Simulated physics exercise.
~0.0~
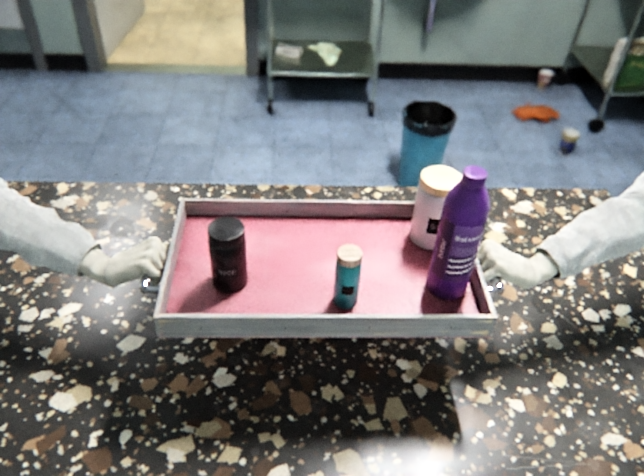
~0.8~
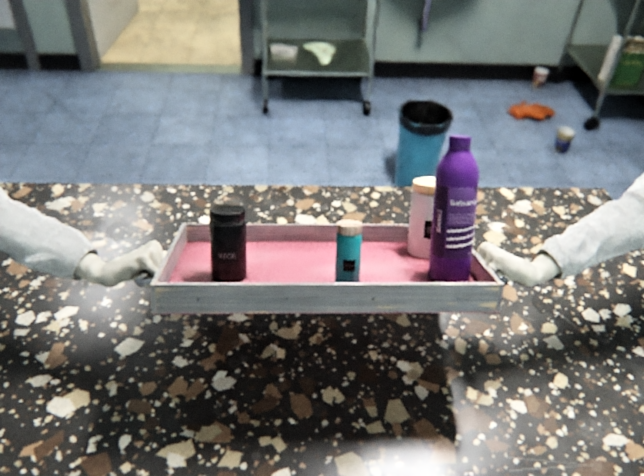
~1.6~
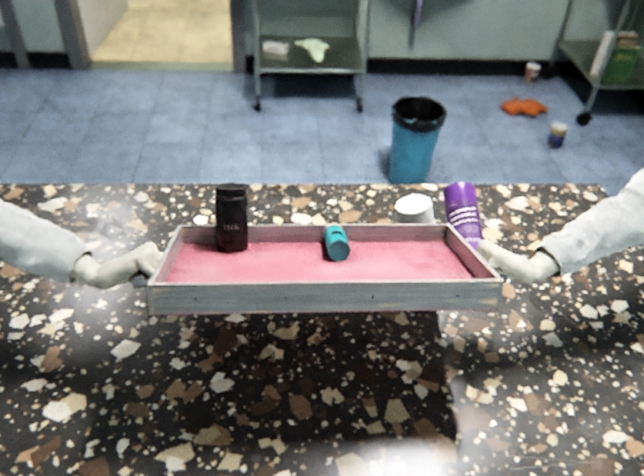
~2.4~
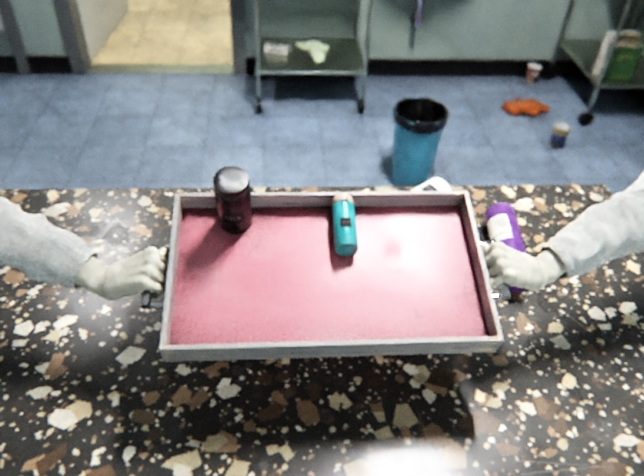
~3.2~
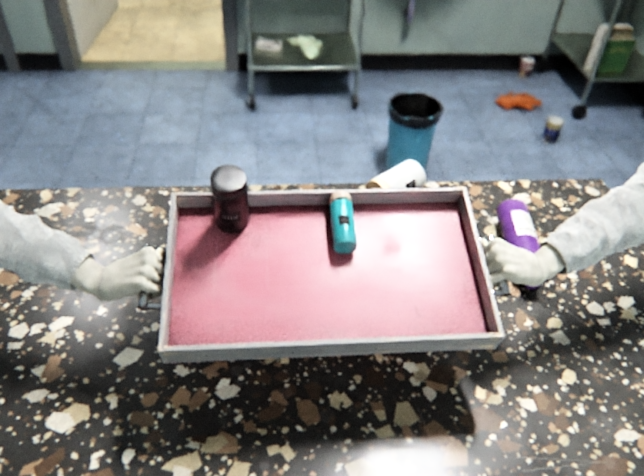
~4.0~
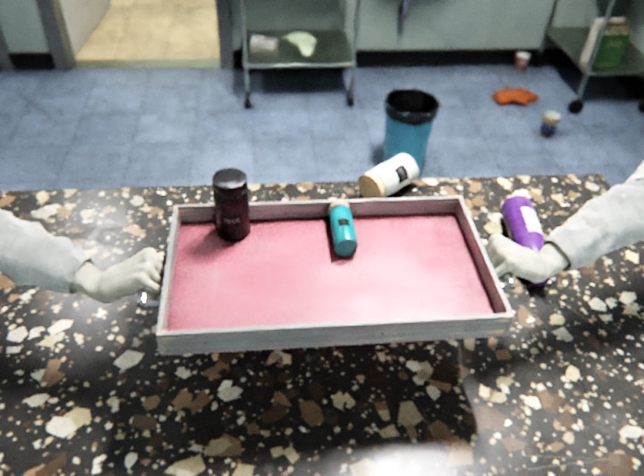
In a room with a blue tiled floor, two gloved hands hold a pink-lined tray above a dark speckled table, with a black jar, a small turquoise shaker, a white jar and a tall purple bottle standing on it. The tray tips down at its far edge, and the shaker, white jar and purple bottle topple. The white jar and bottle drop off onto the table beyond. The tray then swings the other way, near edge down, before easing back toward level. At the end, the black jar stands near the far edge beside the fallen shaker.
